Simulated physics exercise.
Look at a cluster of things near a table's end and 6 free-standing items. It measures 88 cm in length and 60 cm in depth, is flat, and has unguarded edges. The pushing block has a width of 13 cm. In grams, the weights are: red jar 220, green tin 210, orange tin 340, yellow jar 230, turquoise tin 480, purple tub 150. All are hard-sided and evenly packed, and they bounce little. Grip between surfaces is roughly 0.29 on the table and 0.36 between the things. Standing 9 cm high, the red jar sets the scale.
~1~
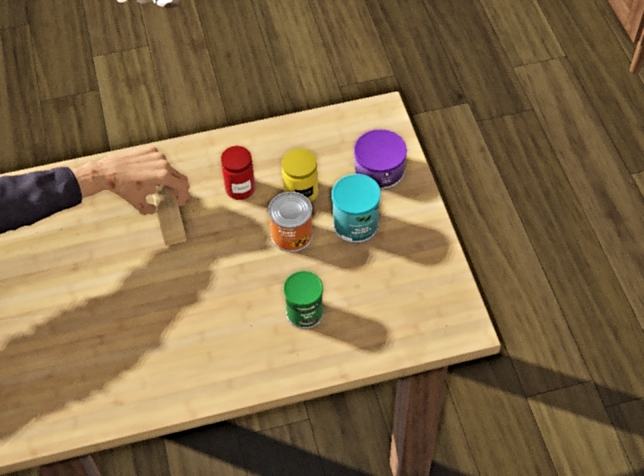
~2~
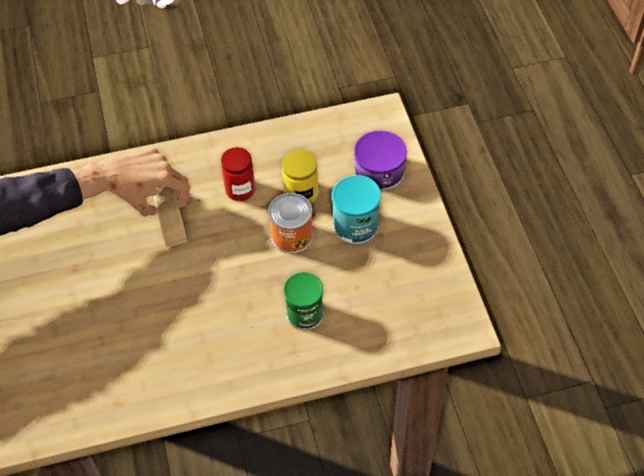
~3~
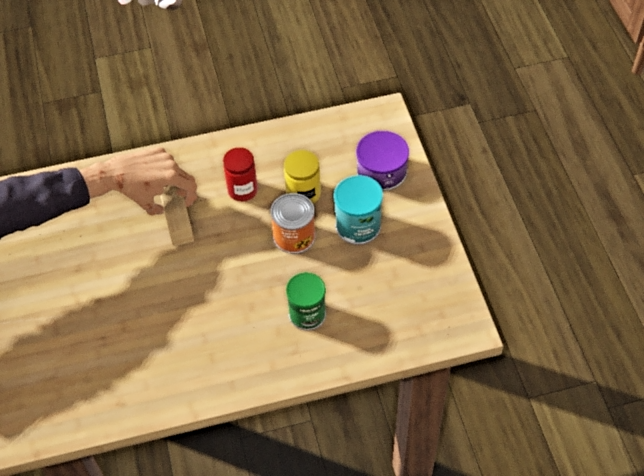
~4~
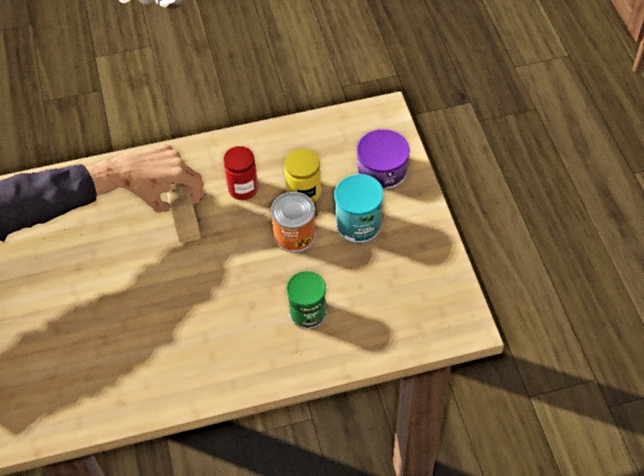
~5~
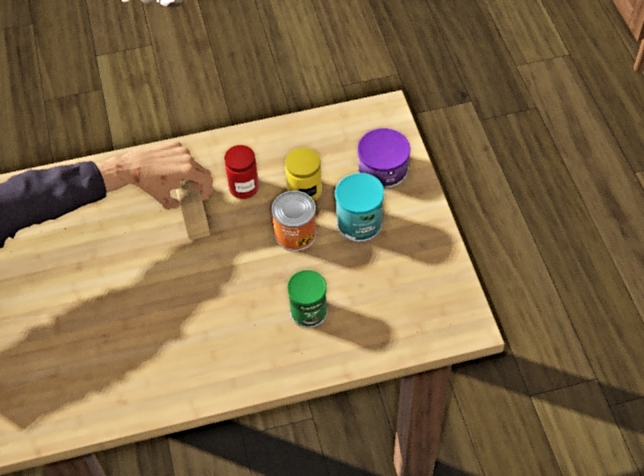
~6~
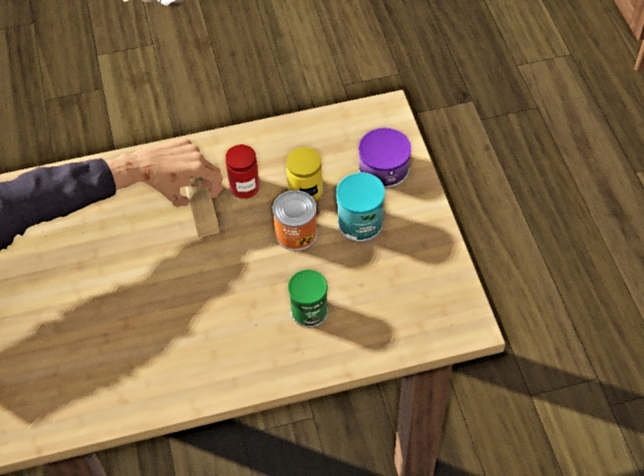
On a wooden tabletop, a hand sliding a small block slowly right toward a red jar beside five other colourful containers.
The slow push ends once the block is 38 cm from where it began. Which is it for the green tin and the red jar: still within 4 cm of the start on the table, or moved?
Outcome: The green tin is going to stay nearby; the red jar is going to travel.
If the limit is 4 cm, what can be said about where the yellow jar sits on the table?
In the end the yellow jar has moved.
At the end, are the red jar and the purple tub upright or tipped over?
Final state - red jar: Remains on its base; purple tub: Goes over.
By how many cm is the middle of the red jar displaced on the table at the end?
Net shift near 29 cm.
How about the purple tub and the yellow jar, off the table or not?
The purple tub winds up out of bounds; the yellow jar stays within bounds.
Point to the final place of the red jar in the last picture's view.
Roughly at pixel (389, 132).
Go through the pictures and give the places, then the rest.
The first frame shows pusher on by 0 cm; green tin (304, 301); red jar (238, 173).
The second frame shows pusher on by 0 cm; turquoise tin (356, 210); purple tub (380, 161).
The third frame shows pusher on by 1 cm; orange tin (293, 224); yellow jar (303, 179).
The fourth frame shows pusher on by 2 cm; turquoise tin (359, 209); purple tub (383, 160).
The fifth frame shows pusher on by 4 cm; orange tin (295, 221); yellow jar (304, 176).
The sixth frame shows pusher on by 5 cm; green tin (309, 299); red jar (243, 172).
Then, 0.70 s past the last view, pusher on by 19 cm; red jar shifted 10 cm near (294, 157); yellow jar shifted 2 cm.
Then, 1.30 s past the last view, pusher on by 31 cm; red jar shifted 22 cm near (355, 140); yellow jar shifted 12 cm; purple tub shifted 4 cm.
Then, 1.70 s past the last view, pusher on by 38 cm; purple tub now off the table; red jar shifted 29 cm near (389, 132); yellow jar shifted 18 cm.
Then, 2.10 s past the last view, pusher on by 38 cm; red jar shifted 29 cm near (389, 133); yellow jar shifted 18 cm.
Finally, off the table, purple tub; not toppled but over 4 cm from the start, red jar and yellow jar; the other 3 still in place (within 4 cm). Final places as that camera would see them, green tin near (309, 299), red jar near (389, 133).
